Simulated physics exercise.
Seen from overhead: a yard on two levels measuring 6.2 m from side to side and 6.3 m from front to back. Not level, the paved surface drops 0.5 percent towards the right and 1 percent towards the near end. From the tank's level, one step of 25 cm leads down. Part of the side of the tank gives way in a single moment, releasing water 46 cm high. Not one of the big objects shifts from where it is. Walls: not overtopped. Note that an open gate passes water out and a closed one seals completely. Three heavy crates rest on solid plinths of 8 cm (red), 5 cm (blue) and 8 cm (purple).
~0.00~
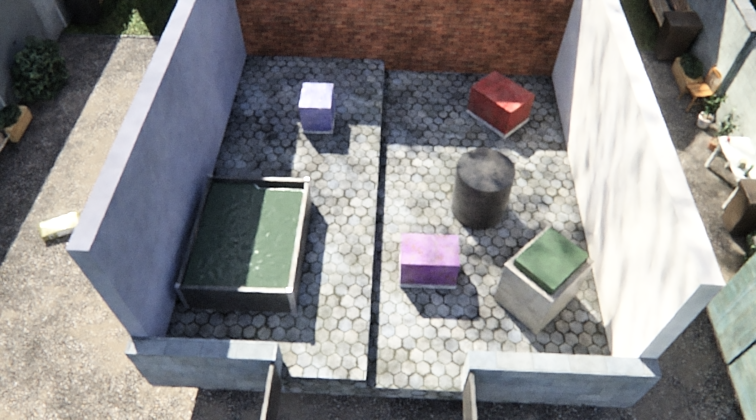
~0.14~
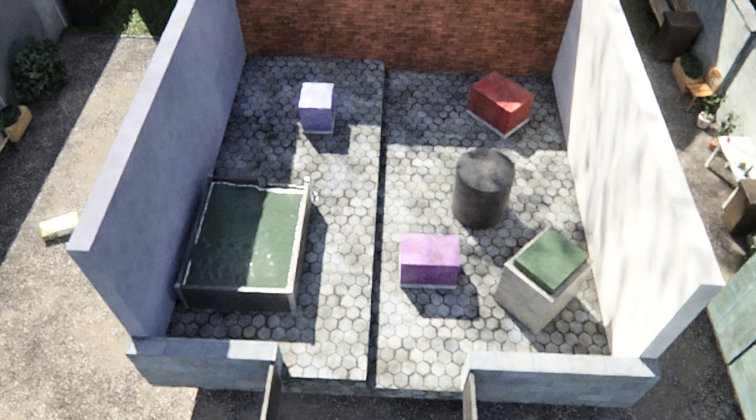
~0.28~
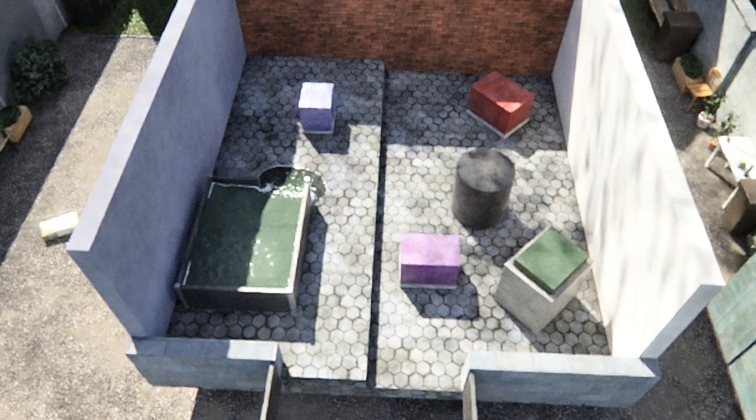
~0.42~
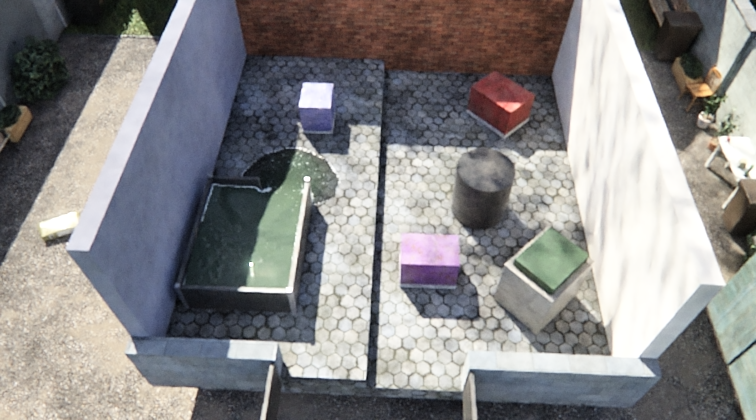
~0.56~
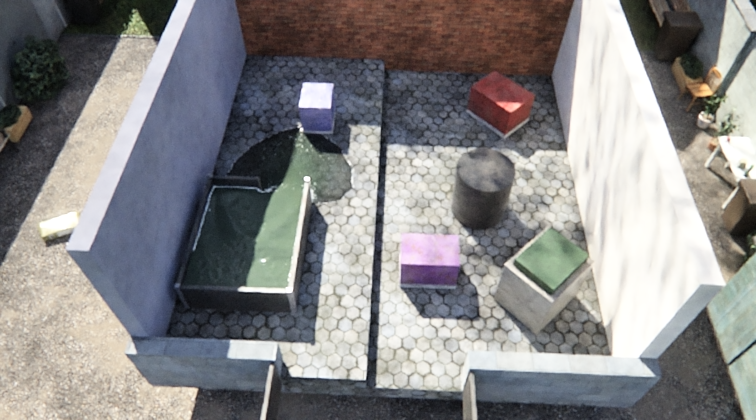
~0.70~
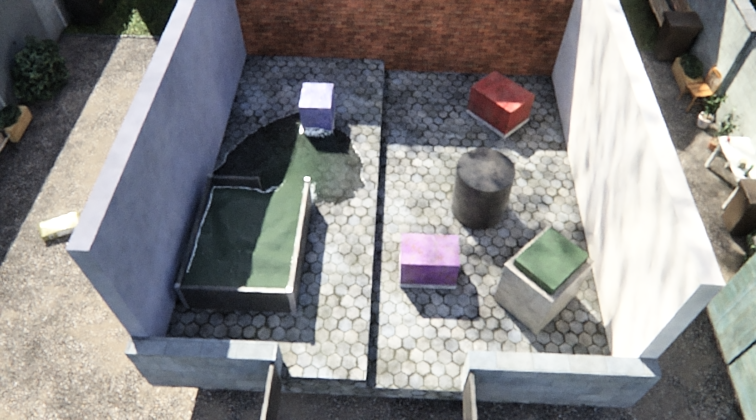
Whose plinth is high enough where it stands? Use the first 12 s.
As I see it, the red crate is reached by water. The blue crate is reached by water. The purple crate is not reached.
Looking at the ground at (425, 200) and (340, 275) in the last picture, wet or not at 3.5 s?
Not yet touched, then not yet touched.
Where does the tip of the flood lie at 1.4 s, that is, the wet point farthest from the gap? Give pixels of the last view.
(290, 69).
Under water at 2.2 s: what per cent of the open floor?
Around 30 per cent.
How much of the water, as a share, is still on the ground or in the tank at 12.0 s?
Some 100 in a hundred.
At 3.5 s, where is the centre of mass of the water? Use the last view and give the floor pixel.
The water's centre is around (309, 164).
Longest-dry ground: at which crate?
It is the purple one.
After 1.4 s water covers 20 % of the floor and is deepest (24 cm) near (306, 136); red plinth not reached, blue plinth reached, purple plinth not reached.
After 2.2 s water covers 30 % of the floor and is deepest (25 cm) near (247, 56); red plinth reached, blue plinth reached, purple plinth not reached.
After 3.5 s water covers 40 % of the floor and is deepest (16 cm) near (251, 74); red plinth reached, blue plinth reached, purple plinth not reached.
After 7.0 s water covers 60 % of the floor and is deepest (11 cm) near (551, 77); red plinth reached, blue plinth reached, purple plinth not reached.
After 12.0 s water covers 85 % of the floor and is deepest (9 cm) near (544, 265); highest at the red plinth 13 cm, highest at the blue plinth 21 cm, highest at the purple plinth 5 cm.
